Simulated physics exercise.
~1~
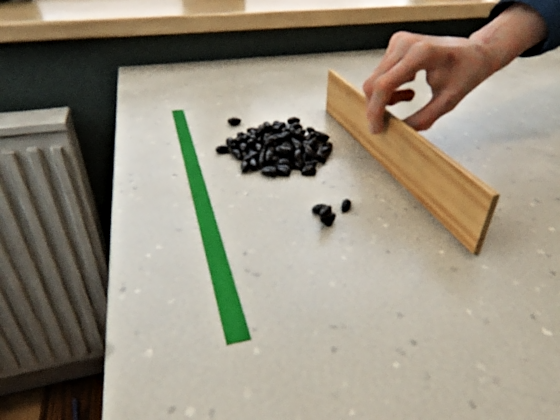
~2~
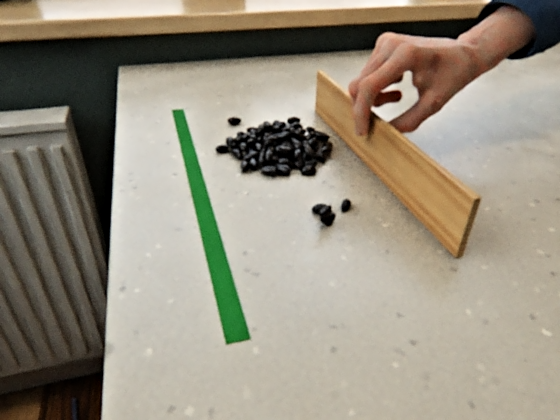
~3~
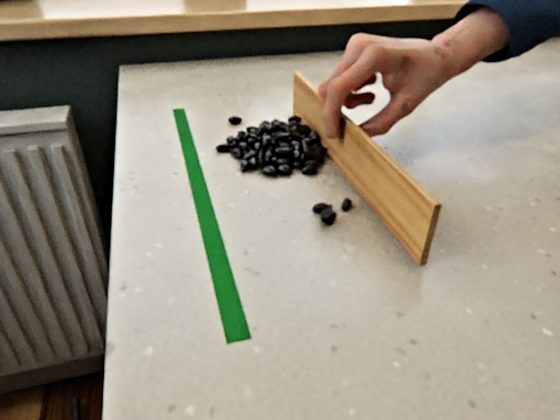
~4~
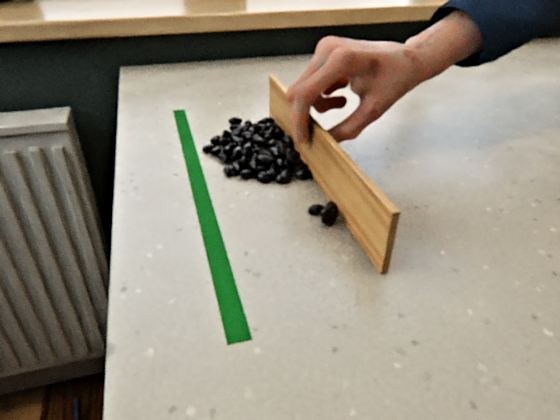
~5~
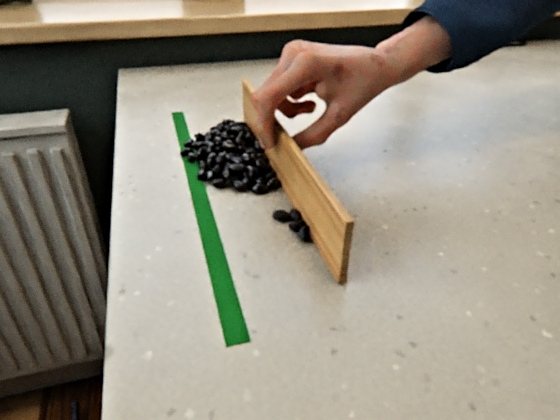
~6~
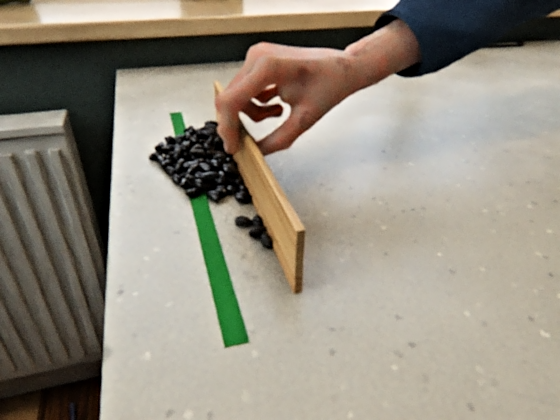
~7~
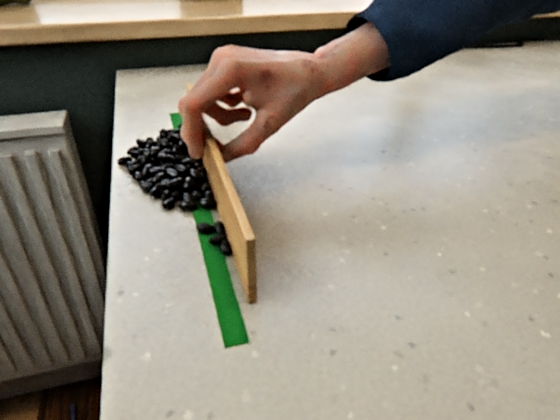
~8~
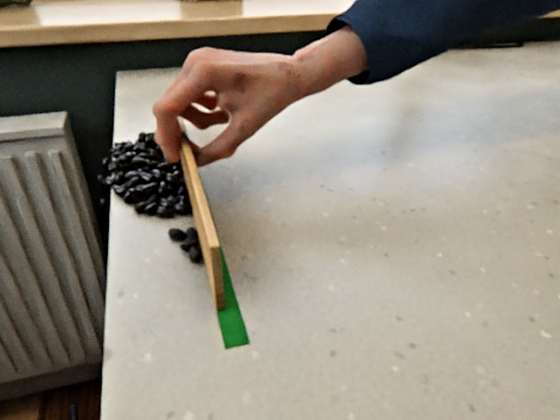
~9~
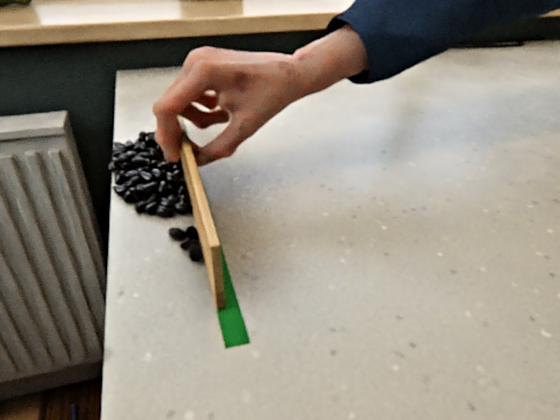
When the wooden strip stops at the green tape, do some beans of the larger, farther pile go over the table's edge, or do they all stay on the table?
Some beans from the larger, farther pile go over the edge, while the small nearer group all stays on the table.
A hand pushes black beans left with a wooden strip until a few pass the edge.
